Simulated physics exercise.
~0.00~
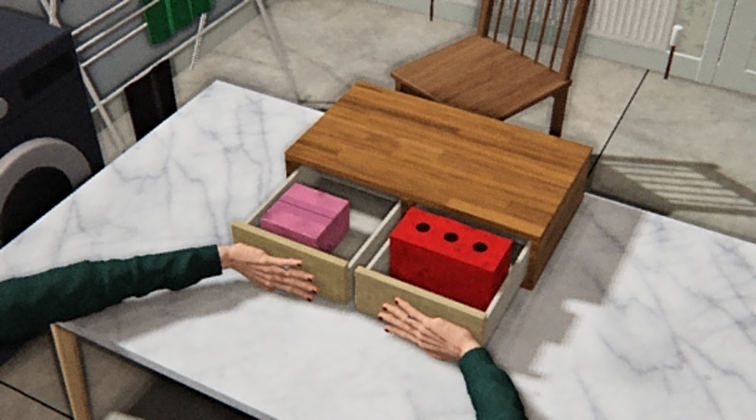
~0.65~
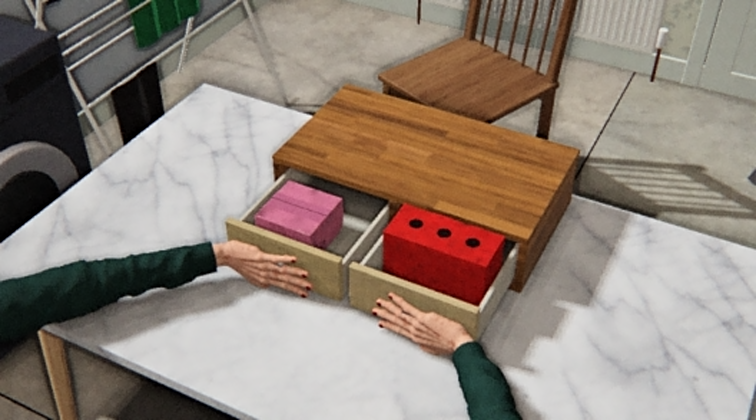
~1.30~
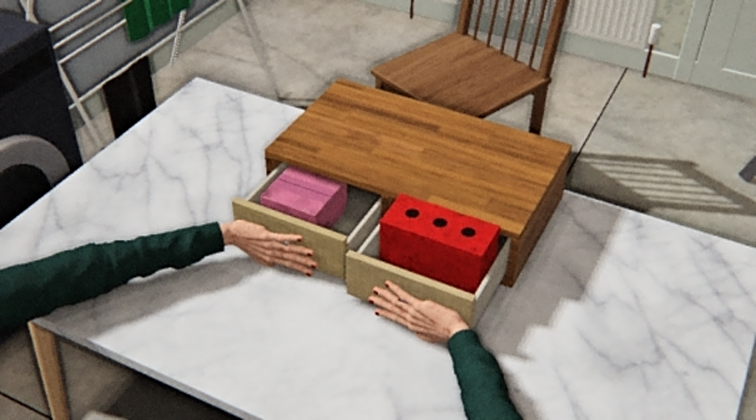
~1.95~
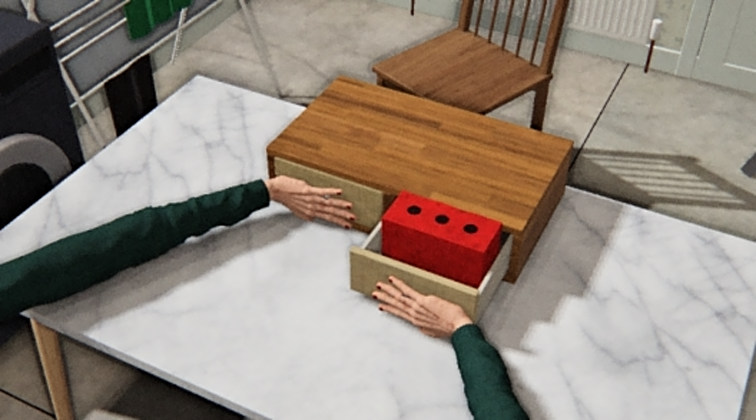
Two hands pushed at the open drawers of a low wooden cabinet on a marble table, and the left one, holding a pink box, slid shut, while the right one, with a tall red brick inside, stayed sticking out.
